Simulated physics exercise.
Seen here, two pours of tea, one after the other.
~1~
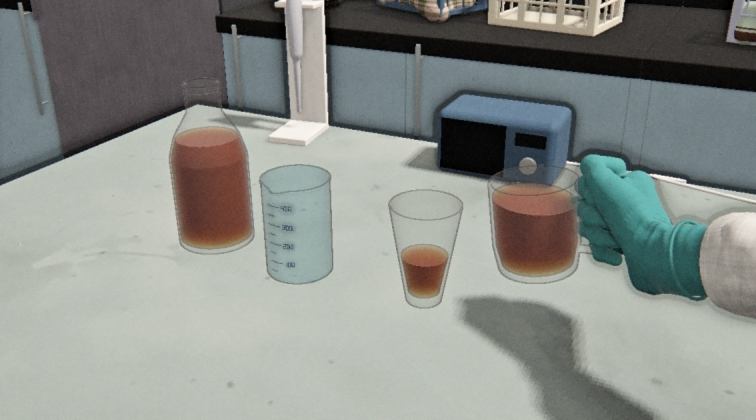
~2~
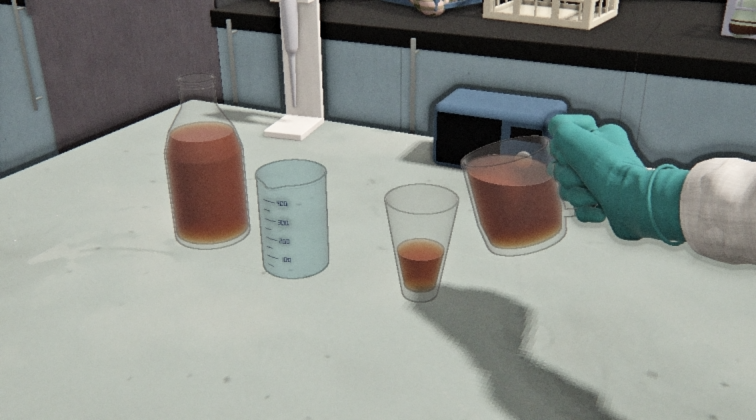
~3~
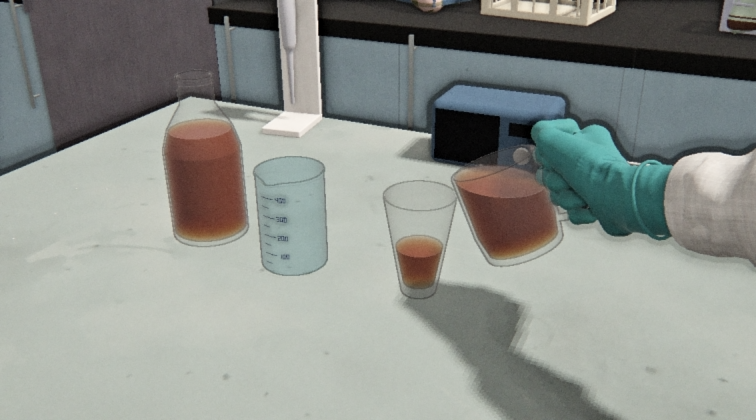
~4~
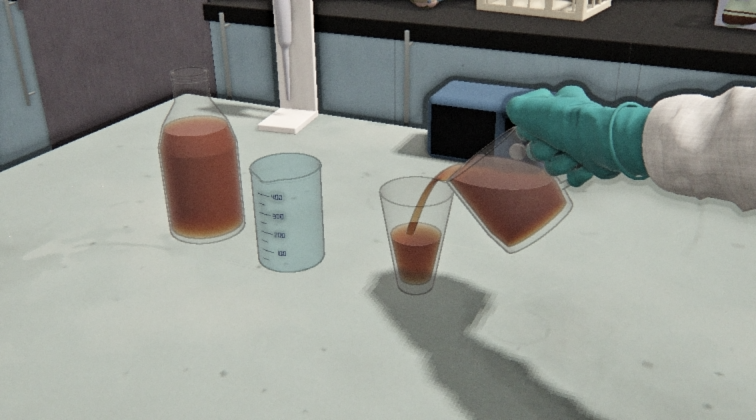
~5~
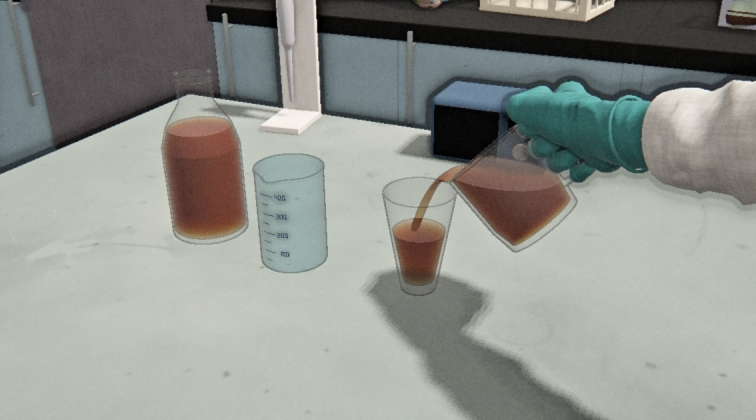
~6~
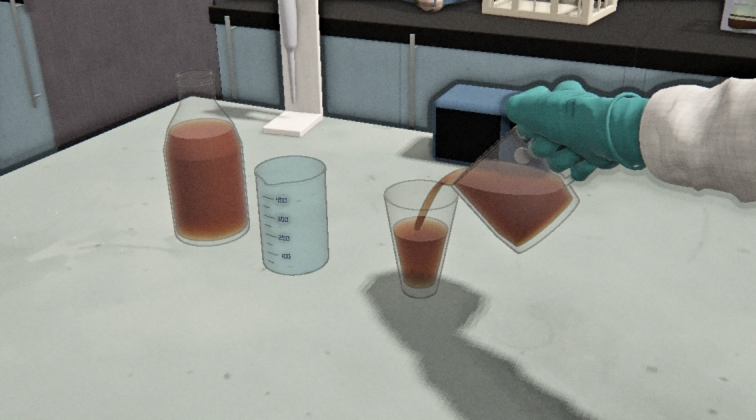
The footage shows a teal-gloved hand lifting a mug of reddish-brown liquid on a pale counter, tilting it left over a flared glass and pouring a stream that raises the glass's level, beside an empty beaker and a partly filled bottle.
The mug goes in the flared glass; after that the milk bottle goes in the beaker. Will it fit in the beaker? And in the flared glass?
The beaker spills over the rim and the flared glass spills over the rim.
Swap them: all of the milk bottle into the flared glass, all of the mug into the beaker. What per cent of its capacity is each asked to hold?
Near 350 and 60 in a hundred.
Next, the flared glass is full to the brim.
After that, the flared glass is full to the brim with a puddle round it.
Finally, the beaker is full to the brim with a puddle round it; the flared glass is full to the brim with a puddle round it.
